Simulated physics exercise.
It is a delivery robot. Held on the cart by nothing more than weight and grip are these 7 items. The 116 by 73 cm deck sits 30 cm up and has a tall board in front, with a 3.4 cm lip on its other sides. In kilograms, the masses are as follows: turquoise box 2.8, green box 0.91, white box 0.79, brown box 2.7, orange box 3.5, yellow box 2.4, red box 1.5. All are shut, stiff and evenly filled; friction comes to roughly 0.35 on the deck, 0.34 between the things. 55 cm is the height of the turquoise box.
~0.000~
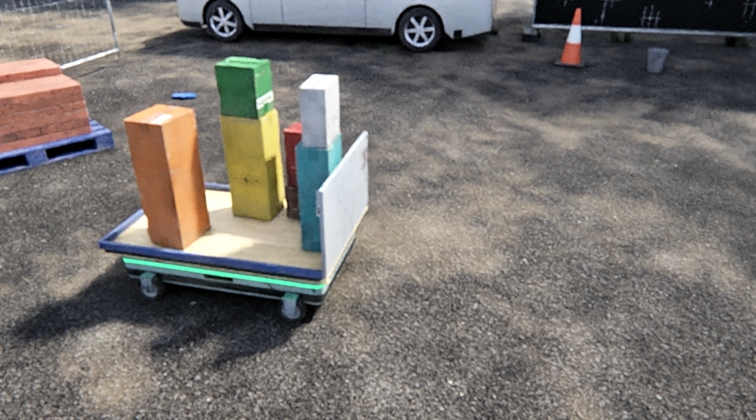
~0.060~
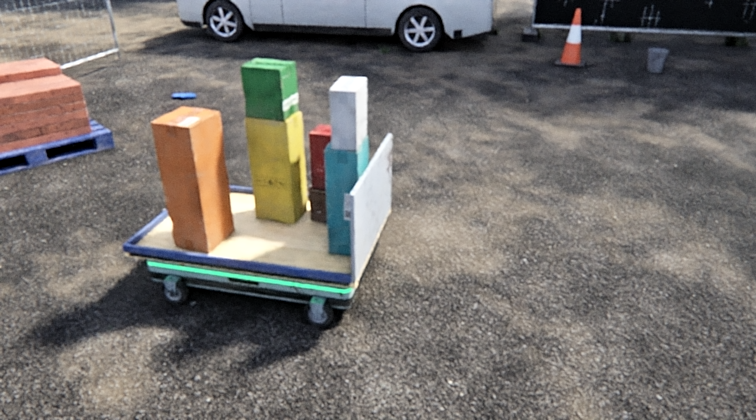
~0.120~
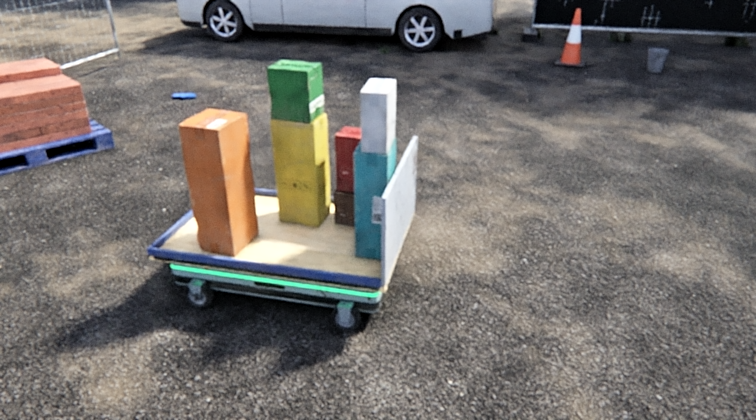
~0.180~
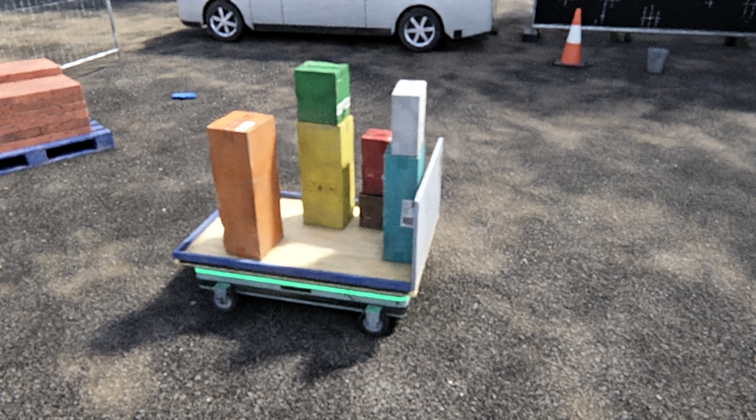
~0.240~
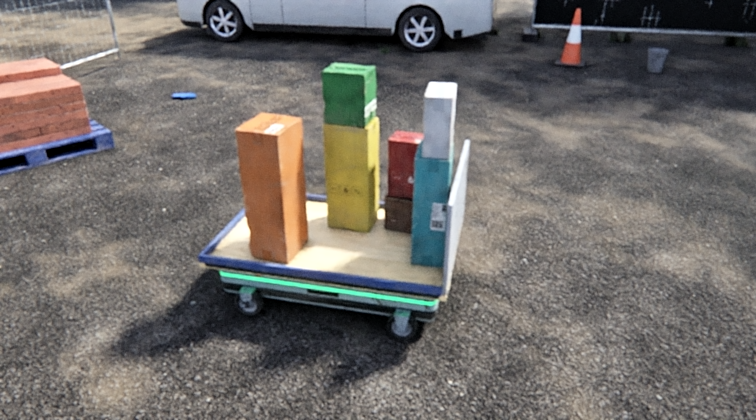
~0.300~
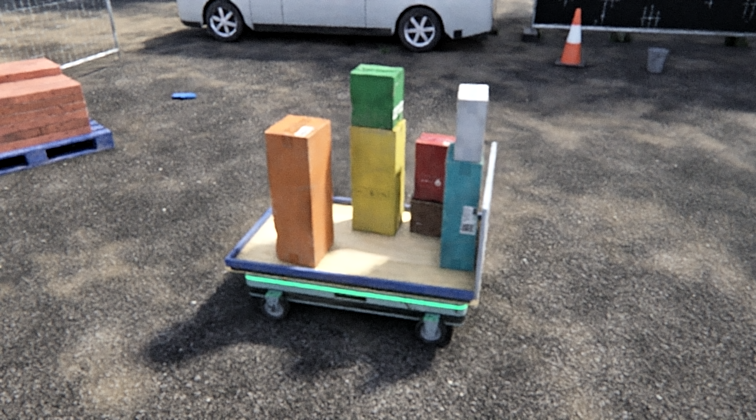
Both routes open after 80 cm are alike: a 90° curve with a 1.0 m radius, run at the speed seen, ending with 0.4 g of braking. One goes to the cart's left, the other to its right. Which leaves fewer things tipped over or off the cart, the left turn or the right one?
The left one.
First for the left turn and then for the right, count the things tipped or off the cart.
The left turn costs 6 and the right turn costs 7.
Turning left. At 0.70 s, 161 cm covered, turned 38°; turquoise box and white box now off the cart; green box leaning 29° near (564, 118); red box leaning 39°.
After 1.00 s, 230 cm covered, turned 77°; green box, orange box, yellow box and red box now off the cart; brown box slid 41 cm.
After 1.40 s, 311 cm covered, turned 90°; brown box slid 31 cm.
At rest (2.2 s), off the cart, turquoise box, green box, white box, orange box, yellow box and red box; not toppled but over 10 cm from the start, brown box.
Turning right instead, turquoise box, green box, white box, brown box, orange box, yellow box and red box tipped over or off the cart, 7 of 7 in all.
